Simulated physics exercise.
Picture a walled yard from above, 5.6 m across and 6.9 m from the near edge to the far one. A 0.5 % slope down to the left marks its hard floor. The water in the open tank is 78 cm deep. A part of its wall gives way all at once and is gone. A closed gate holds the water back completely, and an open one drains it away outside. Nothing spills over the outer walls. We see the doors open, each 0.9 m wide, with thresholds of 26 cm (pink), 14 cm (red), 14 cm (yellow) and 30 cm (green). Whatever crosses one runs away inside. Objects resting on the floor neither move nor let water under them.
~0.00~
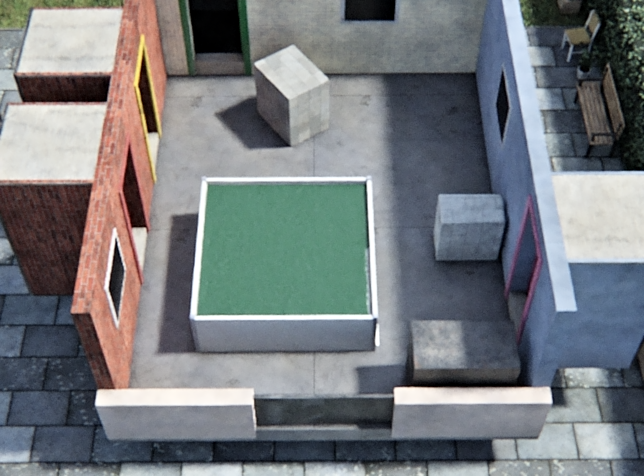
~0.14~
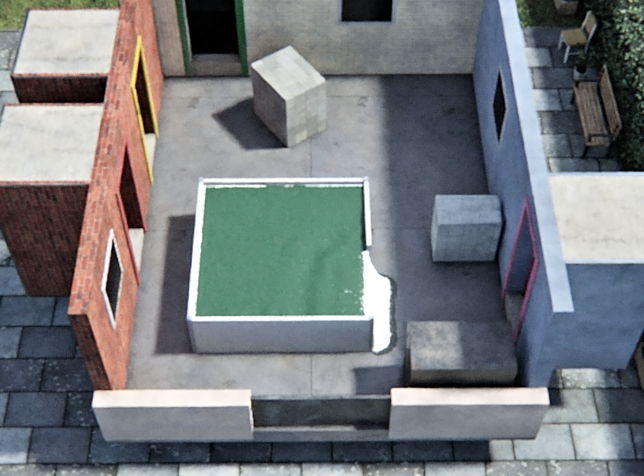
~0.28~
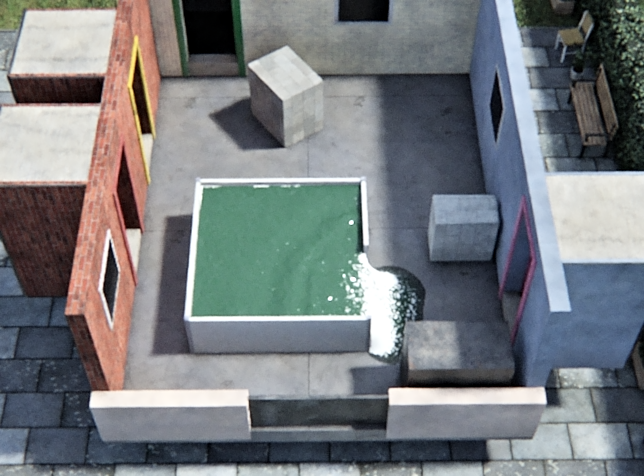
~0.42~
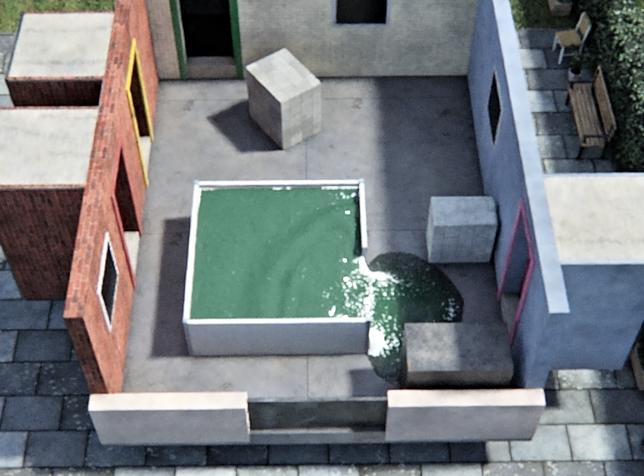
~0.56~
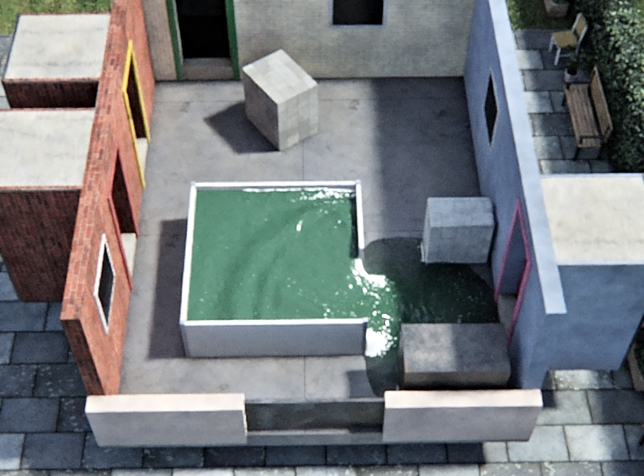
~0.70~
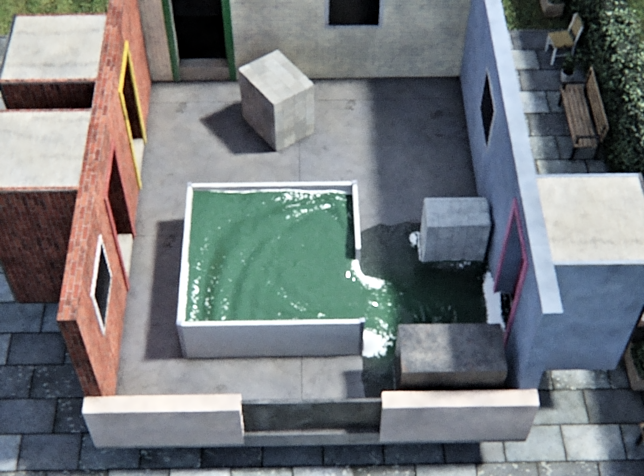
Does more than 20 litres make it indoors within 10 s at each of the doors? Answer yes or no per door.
Pink door, yes; red door, no; yellow door, no; green door, no.
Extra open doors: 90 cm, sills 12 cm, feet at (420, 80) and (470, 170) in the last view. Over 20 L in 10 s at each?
The first door gets there and the second falls short.
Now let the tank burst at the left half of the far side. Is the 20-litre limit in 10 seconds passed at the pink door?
Note: Pink door, short of the mark.
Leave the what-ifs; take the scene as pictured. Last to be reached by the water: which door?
It would be the yellow one.
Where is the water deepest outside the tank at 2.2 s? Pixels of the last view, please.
Spot: Approx. (509, 403).
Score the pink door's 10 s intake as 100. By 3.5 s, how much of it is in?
Some 80 per cent by then.
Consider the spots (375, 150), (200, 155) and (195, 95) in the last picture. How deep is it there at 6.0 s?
Around 5 cm, 0 cm and 2 cm.
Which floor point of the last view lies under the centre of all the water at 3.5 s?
I'd say somewhere around (346, 291).
After 1.4 s water covers 20 % of the floor and is deepest (60 cm) near (501, 349); pink door 51 cm at the sill, 64 L in, red door not reached, yellow door not reached, green door not reached.
After 2.2 s water covers 30 % of the floor and is deepest (70 cm) near (509, 403); pink door 53 cm at the sill, 236 L in, red door not reached, yellow door not reached, green door not reached.
After 3.5 s water covers 55 % of the floor and is deepest (46 cm) near (431, 271); pink door 41 cm at the sill, 459 L in, red door not reached, yellow door not reached, green door not reached.
After 6.0 s water covers 80 % of the floor and is deepest (31 cm) near (501, 349); pink door 30 cm at the sill, 571 L in, red door 3 cm at the sill, 0 L in, yellow door not reached, green door 3 cm at the sill, 0 L in.
After 10.0 s water covers 95 % of the floor and is deepest (18 cm) near (404, 361); pink door 16 cm at the sill, 577 L in, red door 6 cm at the sill, 0 L in, yellow door 16 cm at the sill, 2 L in, green door 9 cm at the sill, 0 L in.
